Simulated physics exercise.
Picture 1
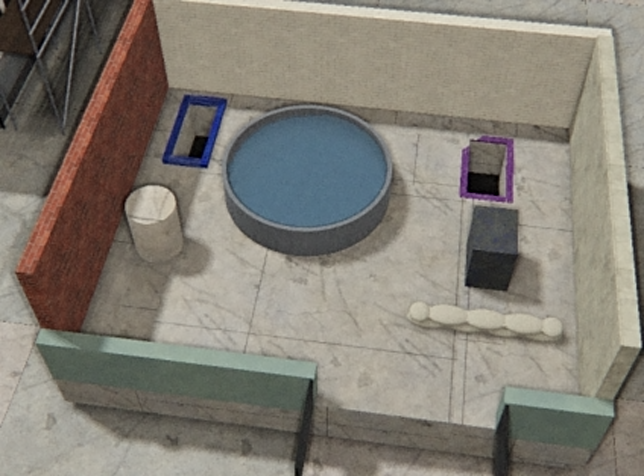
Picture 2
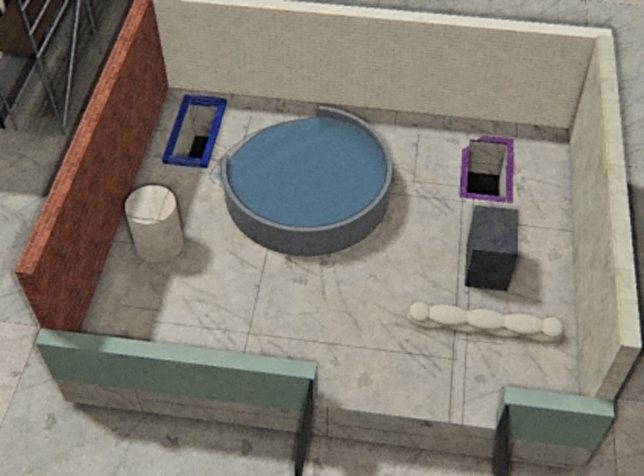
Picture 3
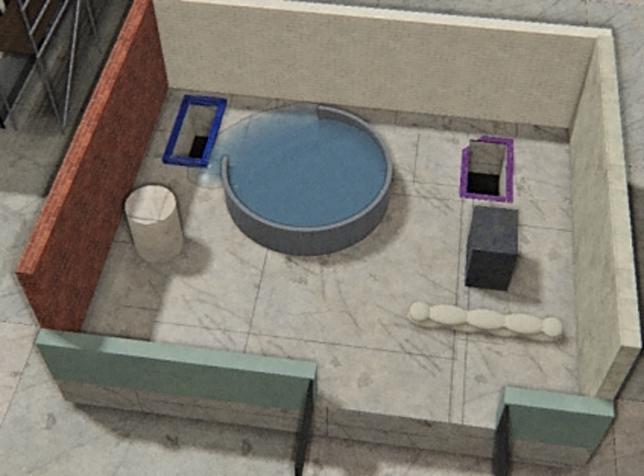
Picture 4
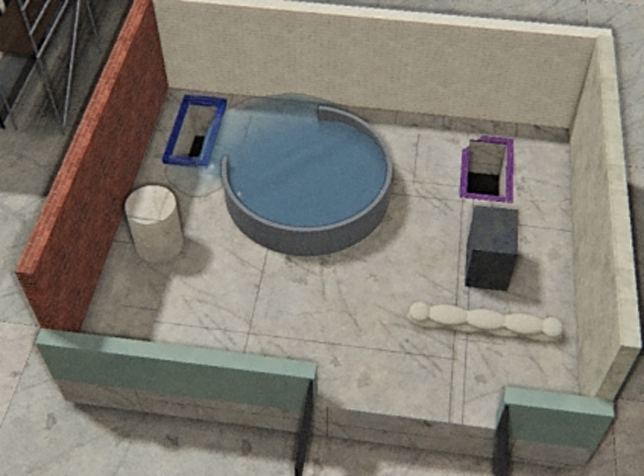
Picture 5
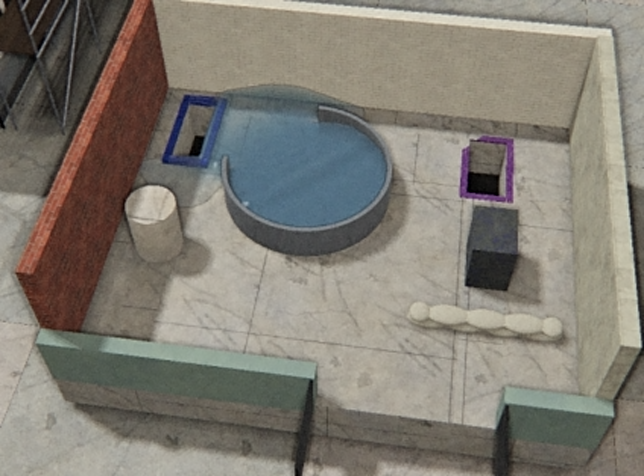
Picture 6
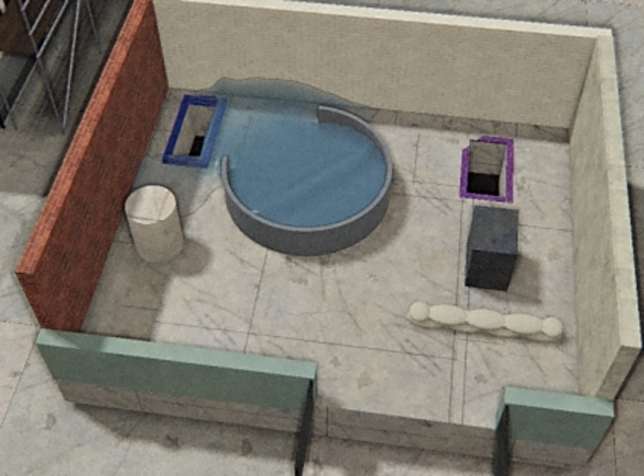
In a walled concrete yard with two framed pits, a round pool opened on its far left side, and water spilled through the gap and spread toward the back wall and around the blue-edged pit.
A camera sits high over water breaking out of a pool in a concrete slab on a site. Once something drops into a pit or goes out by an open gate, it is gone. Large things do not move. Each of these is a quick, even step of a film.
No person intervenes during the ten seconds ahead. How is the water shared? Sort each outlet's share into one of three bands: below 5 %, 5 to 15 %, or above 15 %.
Shares: The gate gets below 5 %; the blue pit gets above 15 %; the purple pit gets 5 to 15 %.
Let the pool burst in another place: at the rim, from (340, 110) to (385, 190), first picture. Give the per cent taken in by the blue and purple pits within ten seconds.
Blue 0 %, purple 60 %.
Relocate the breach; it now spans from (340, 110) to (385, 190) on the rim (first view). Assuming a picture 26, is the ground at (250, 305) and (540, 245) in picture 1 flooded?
Result, point by point: Unwetted; inundated.
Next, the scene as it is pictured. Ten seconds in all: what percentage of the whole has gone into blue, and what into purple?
I'd say near 28 %, and near 12 %.
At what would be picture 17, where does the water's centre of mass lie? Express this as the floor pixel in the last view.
It is near (281, 164).
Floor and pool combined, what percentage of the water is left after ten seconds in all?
My reading is around 58 percent.
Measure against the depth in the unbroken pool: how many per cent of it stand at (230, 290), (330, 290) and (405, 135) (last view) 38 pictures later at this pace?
Going place by place: 2 %, 2 % and 6 %.
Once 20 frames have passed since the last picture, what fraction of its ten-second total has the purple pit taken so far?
Result: 20 % of the ten-second total.
A moment on, water covers 15 % of the floor; the gate 0 %, the blue pit 7 %, the purple pit 0 %.
Next, water covers 25 % of the floor; the gate 0 %, the blue pit 16 %, the purple pit 0 %.
Then, water covers 40 % of the floor; the gate 0 %, the blue pit 25 %, the purple pit 2 %.
Later, water covers 60 % of the floor; the gate 0 %, the blue pit 29 %, the purple pit 7 %.
In the end, water covers 85 % of the floor; the gate 2 %, the blue pit 29 %, the purple pit 11 %.
